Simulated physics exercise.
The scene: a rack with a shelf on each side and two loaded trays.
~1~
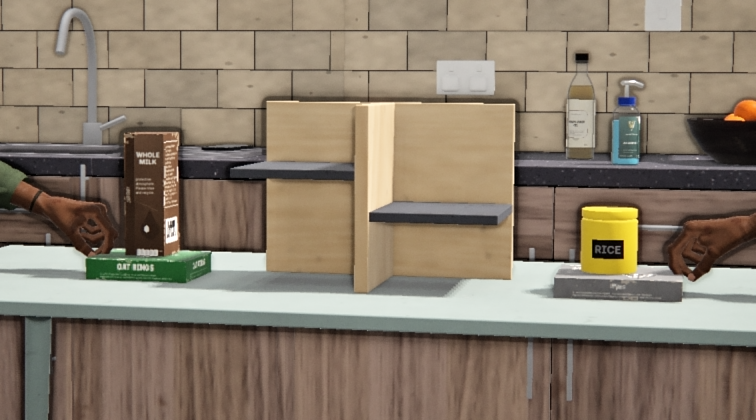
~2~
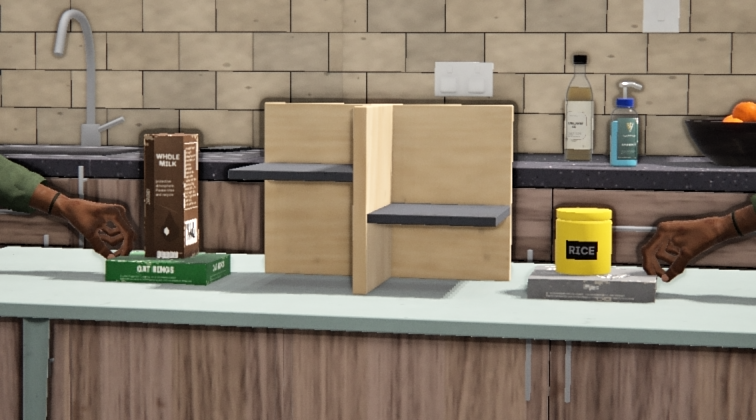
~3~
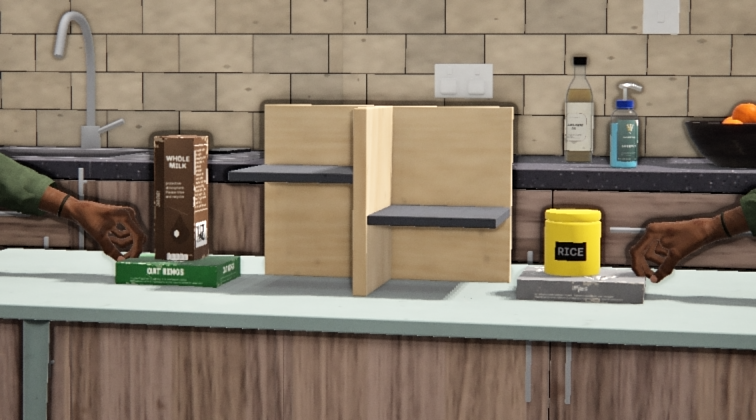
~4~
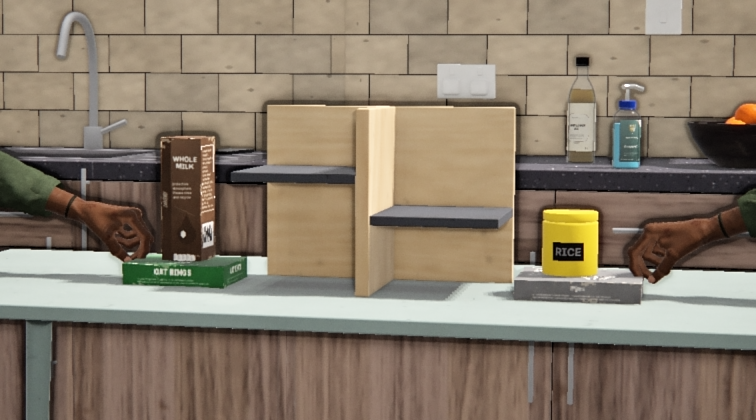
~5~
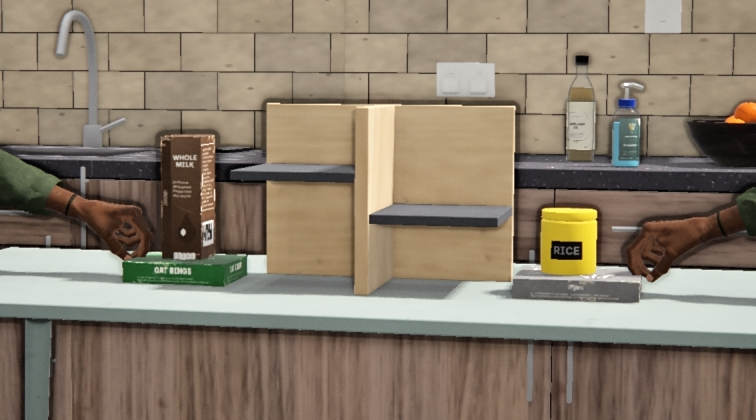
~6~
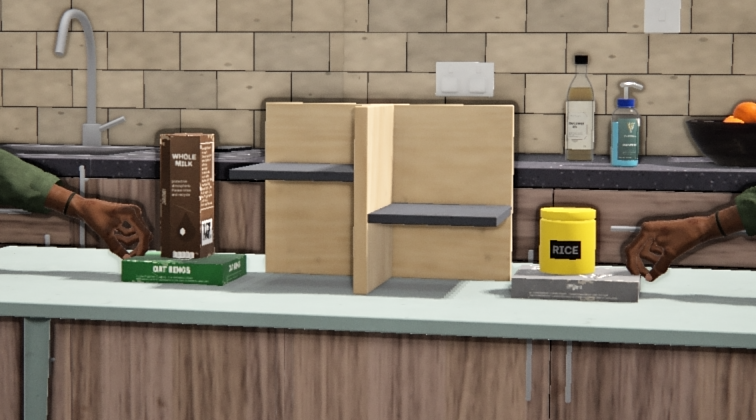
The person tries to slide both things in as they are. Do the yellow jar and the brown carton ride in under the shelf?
The yellow jar is knocked back; the brown carton is knocked back.
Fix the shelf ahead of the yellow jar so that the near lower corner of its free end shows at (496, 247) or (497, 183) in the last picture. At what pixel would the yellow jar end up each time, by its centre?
Resting at (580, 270) and (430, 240).
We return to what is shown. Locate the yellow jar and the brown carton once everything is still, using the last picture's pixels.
First (568, 266), then (186, 247).
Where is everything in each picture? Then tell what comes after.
Hands sliding the things forward; yellow jar (609, 240); brown carton (152, 194); green packet (150, 266), in the first picture.
Hands sliding the things forward; brown carton (171, 196); shelf (374, 196), in the second picture.
Hands sliding the things forward; yellow jar (572, 242); grey box (582, 284), in the third picture.
Hands sliding the things forward; brown carton (189, 198); green packet (187, 271), in the fourth picture.
Hands sliding the things forward; yellow jar (569, 241); shelf (376, 196), in the fifth picture.
Hands sliding the things forward; yellow jar (568, 240); brown carton (187, 196); grey box (577, 283), in the sixth picture.
Then, 1.60 s later than the last frame, yellow jar pushed back on its carrier near (531, 240); brown carton tilted by 32° near (229, 195).
Then, 2.02 s later than the last frame, yellow jar tilted by 25° near (526, 239); brown carton on its side near (185, 246).
When it is over, the yellow jar strikes the shelf, near (568, 266); the brown carton strikes the shelf, near (186, 247).
